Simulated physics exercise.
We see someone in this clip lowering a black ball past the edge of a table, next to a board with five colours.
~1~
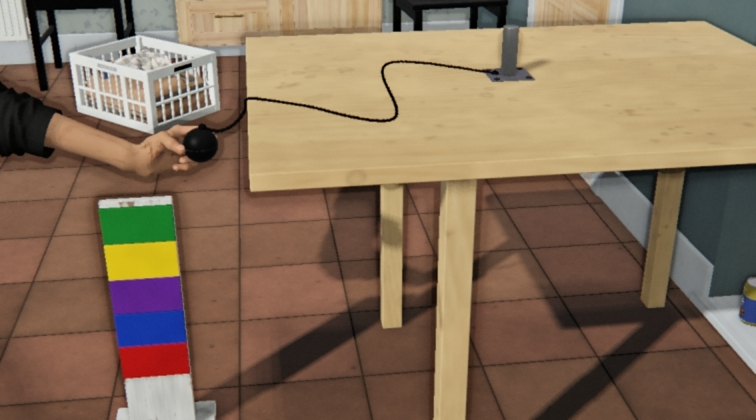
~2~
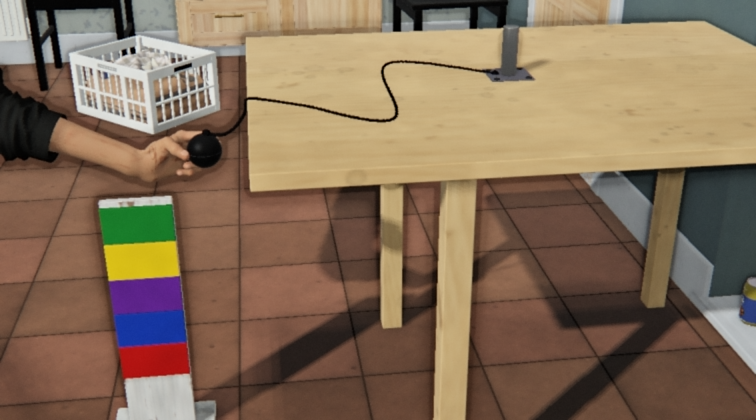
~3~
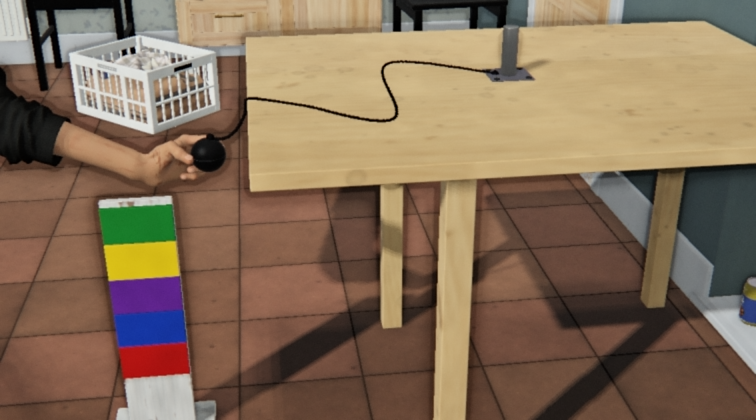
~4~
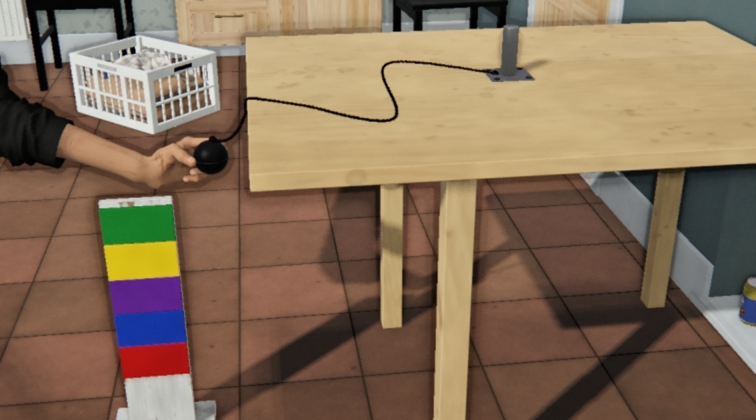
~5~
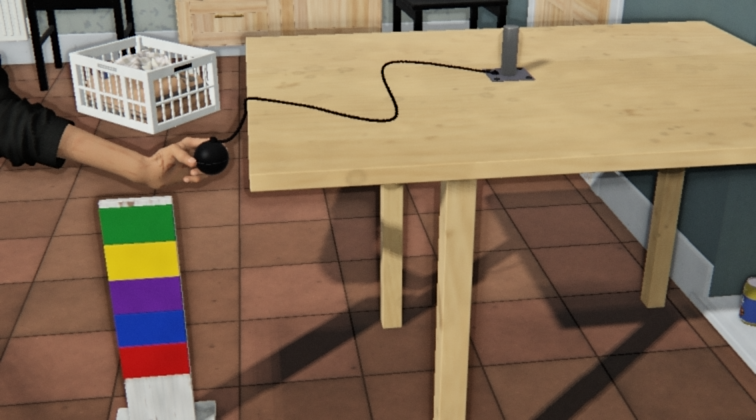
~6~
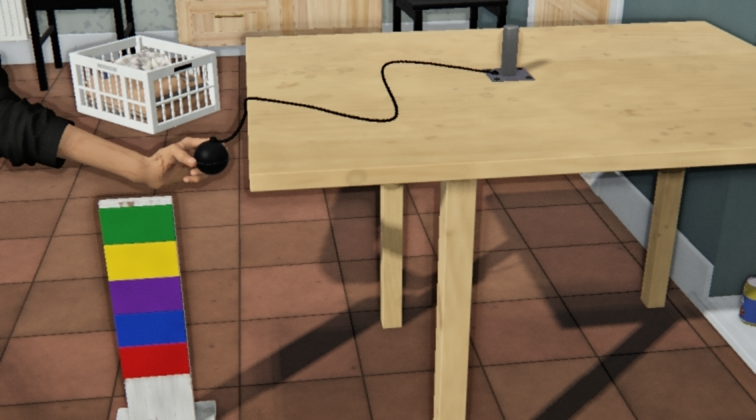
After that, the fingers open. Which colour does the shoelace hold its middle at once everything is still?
The shoelace holds its middle at red.
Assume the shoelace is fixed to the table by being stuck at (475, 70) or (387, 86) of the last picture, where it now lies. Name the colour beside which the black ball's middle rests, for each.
Note: Try 1 red; try 2 purple.
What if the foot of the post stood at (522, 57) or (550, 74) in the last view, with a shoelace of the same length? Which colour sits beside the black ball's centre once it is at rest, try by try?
Try one - blue; try two - blue.
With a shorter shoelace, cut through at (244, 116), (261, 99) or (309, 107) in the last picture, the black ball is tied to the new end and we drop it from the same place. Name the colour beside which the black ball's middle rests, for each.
Per try - 1: Blue; 2: Purple; 3: Yellow.
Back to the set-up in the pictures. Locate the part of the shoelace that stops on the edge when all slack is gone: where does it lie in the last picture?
Look close to (395, 103) - that's the one.
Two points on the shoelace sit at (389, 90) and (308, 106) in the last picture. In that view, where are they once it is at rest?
(282, 86) and (261, 221), roughly.
Soon after, ball near (269, 322); level with blue.
After that, ball near (263, 332); level with red.
In the end, ball near (268, 337); level with red. At red.
